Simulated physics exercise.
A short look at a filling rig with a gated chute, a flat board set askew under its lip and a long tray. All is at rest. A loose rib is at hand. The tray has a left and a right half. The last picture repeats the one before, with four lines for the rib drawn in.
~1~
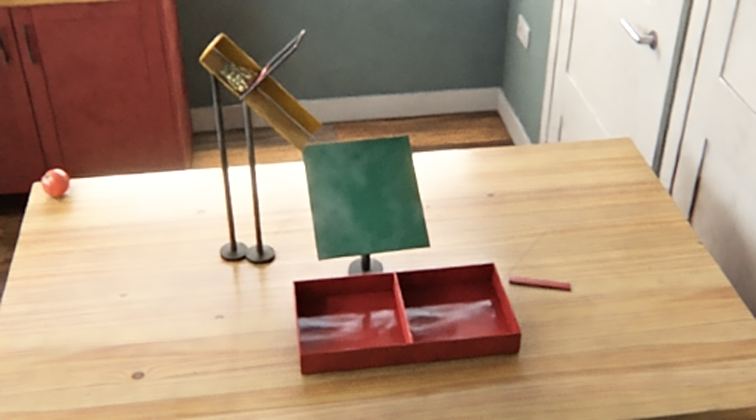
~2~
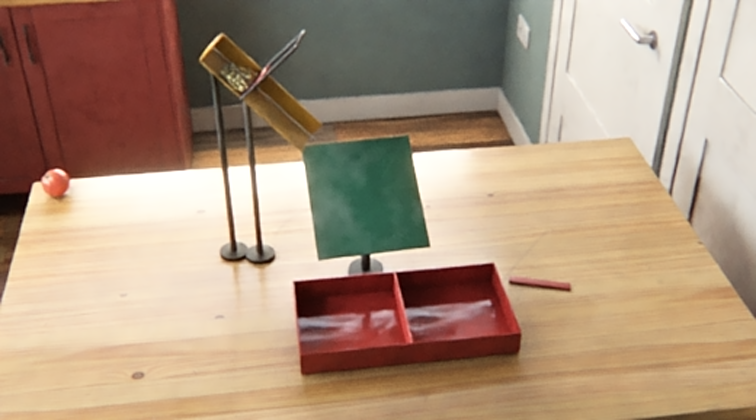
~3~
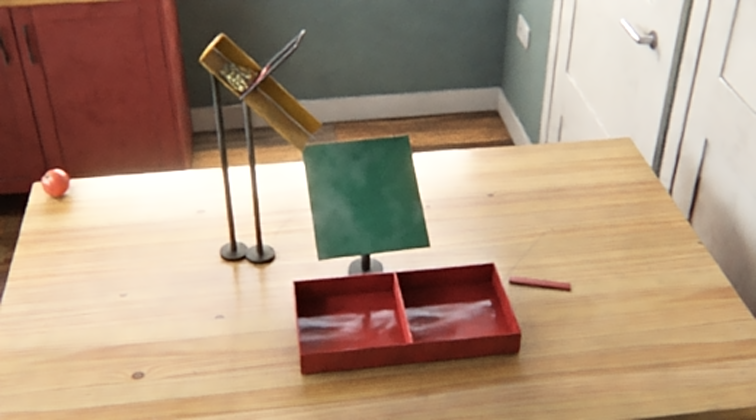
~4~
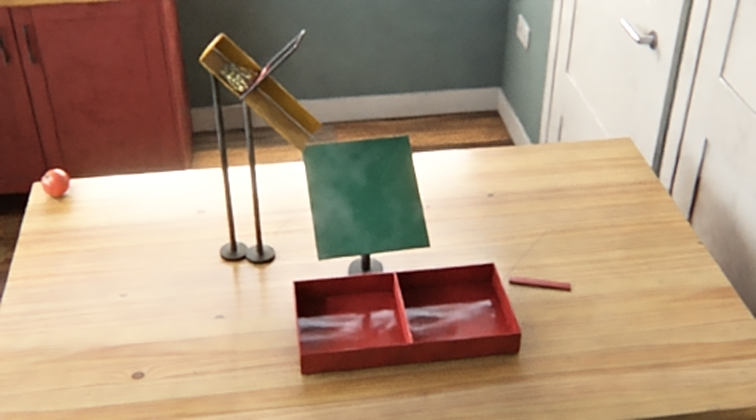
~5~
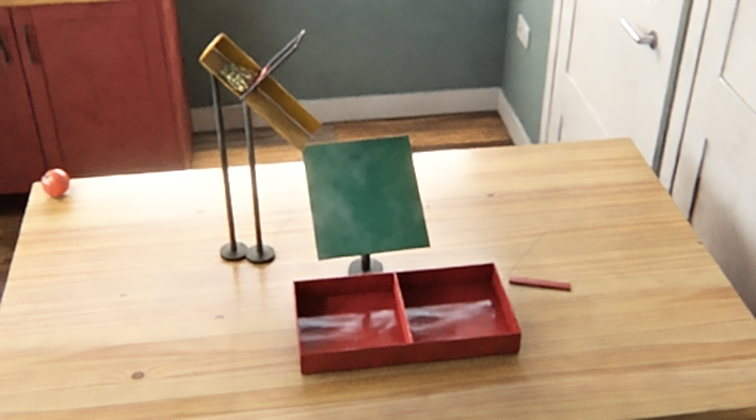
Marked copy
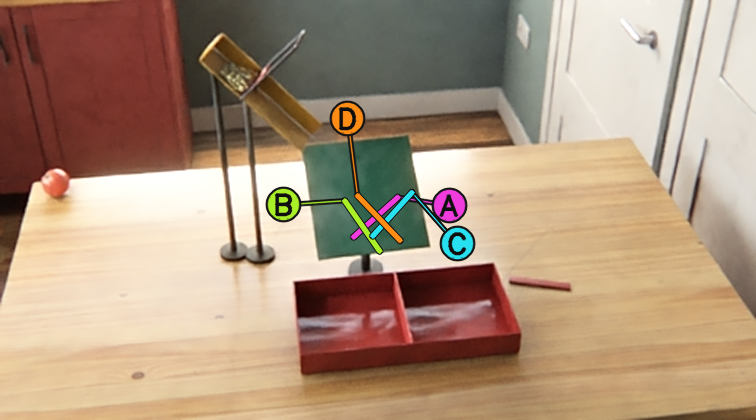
Nothing moves, neither the objects nor the camera, which looks down from a raised angle at a pale wooden table in a room with green walls, a red cabinet and white doors. A yellow-brown chute holding small pale pieces slopes rightward on dark stands, above a tilted green board. In front sits a divided red tray, with a thin red strip to its right and a red ball far left.
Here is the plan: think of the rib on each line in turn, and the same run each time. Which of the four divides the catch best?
Use line D.
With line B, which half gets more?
The right half.
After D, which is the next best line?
The answer is B.
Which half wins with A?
The left half.
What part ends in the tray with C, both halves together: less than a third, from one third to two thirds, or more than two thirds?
More than two thirds.
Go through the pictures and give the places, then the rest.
In the first picture, load behind the gate at (243, 75), soya beans; lip of the chute at (305, 145), sloping fairly steeply.
In the second picture, middle of the board at (365, 195), tilted fairly steeply; middle of its low edge at (375, 253); of its high edge at (355, 140).
In the third picture, front corners of the tray at (301, 354) and (521, 332); front end of its middle wall at (412, 343); gate still shut at (264, 74).
In the fourth picture, middle of the load at (243, 75); lip at (305, 145).
In the fifth picture, middle of the load at (243, 75); lip at (305, 145).
On the marked copy, line A from (397, 197) to (353, 237); line B from (344, 200) to (379, 251); line C from (412, 192) to (372, 236); line D from (357, 195) to (400, 240).
For line A, of what is caught, nearly all in the left half, a small part in the right.
For line B, of what is caught, about a quarter in the left half, most in the right.
For line C, of what is caught, nearly all in the left half, a small part in the right.
For line D, of what is caught, about half in the left half, about half in the right.
